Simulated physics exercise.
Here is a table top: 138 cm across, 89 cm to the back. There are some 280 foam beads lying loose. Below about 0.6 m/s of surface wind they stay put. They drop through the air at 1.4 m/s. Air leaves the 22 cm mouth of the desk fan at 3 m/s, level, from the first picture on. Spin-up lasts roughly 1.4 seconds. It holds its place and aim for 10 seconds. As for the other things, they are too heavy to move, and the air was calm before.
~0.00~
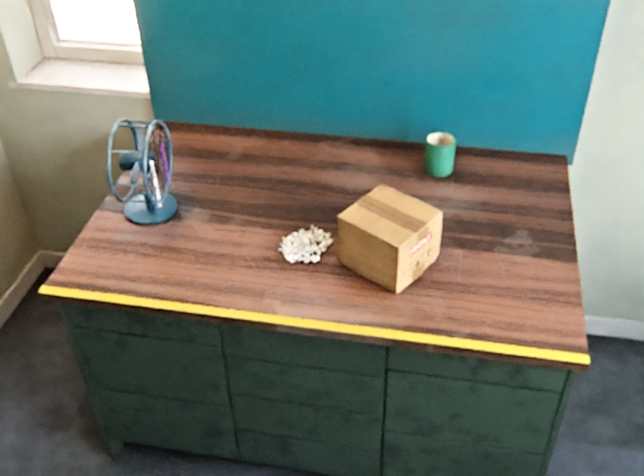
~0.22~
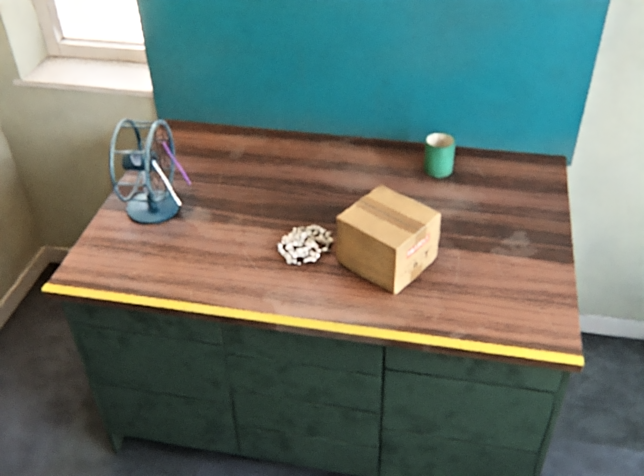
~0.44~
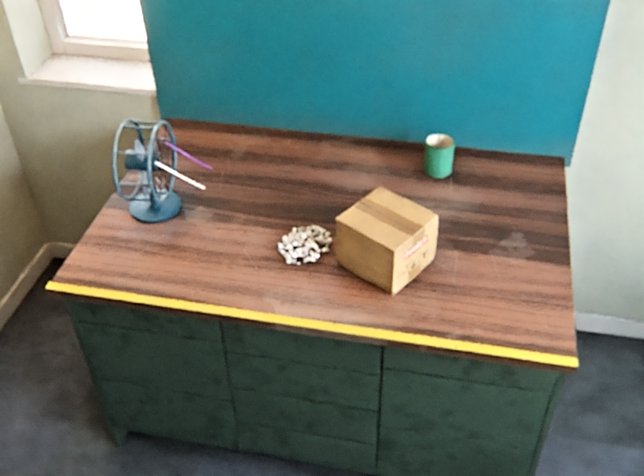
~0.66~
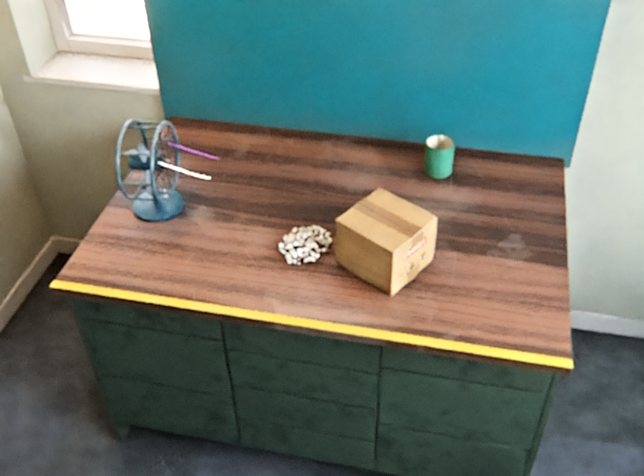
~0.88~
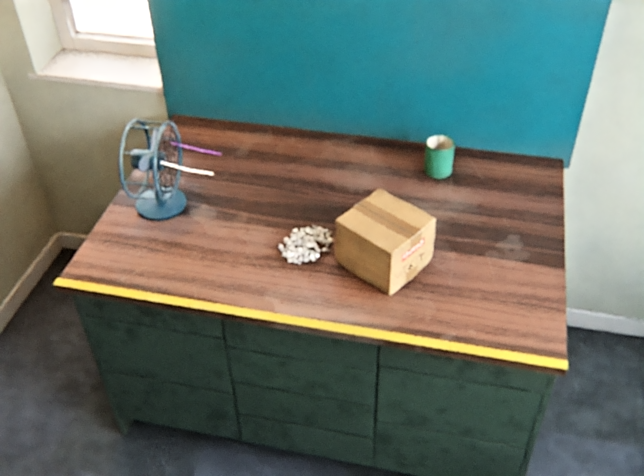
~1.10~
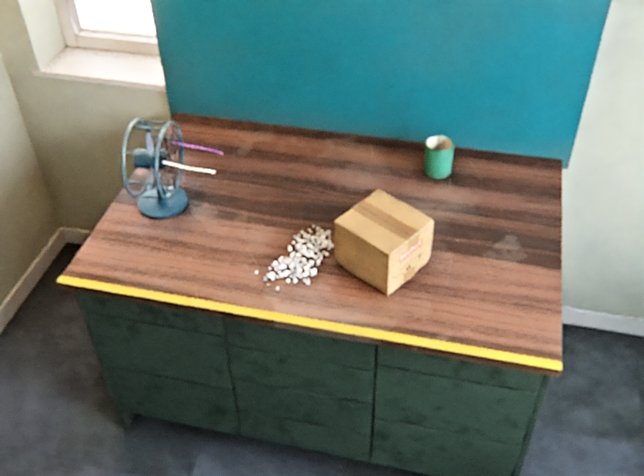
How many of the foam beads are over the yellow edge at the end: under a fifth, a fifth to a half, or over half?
Watch, the greater part will wind up over that edge.
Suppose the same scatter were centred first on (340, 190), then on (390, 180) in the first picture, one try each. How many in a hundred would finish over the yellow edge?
Results, one try each: 0 %, 0 %.
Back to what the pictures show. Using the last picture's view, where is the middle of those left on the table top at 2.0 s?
Around pixel (276, 291).
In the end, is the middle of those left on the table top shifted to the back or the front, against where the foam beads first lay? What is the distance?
It drifted toward the front side, roughly 20 cm.
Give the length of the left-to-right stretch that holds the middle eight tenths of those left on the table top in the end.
About 10 cm.
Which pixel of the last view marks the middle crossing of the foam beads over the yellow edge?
Near (284, 322).
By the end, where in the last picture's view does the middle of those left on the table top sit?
Centre: Roughly (255, 291).
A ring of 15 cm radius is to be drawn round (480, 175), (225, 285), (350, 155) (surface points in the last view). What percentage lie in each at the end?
Taking the spots one by one, around 0 %, 15 % and 0 %.
After 2.0 s, 61 % are over the yellow edge; the middle of those still in play is near (276, 291); 59 % have settled or left.
After 3.2 s, 75 % are over the yellow edge; the middle of those still in play is near (257, 292); 77 % have settled or left.
After 5.5 s, 80 % are over the yellow edge; the middle of those still in play is near (257, 292); 87 % have settled or left.
After 10.0 s, at the end, 82 % are over the yellow edge.
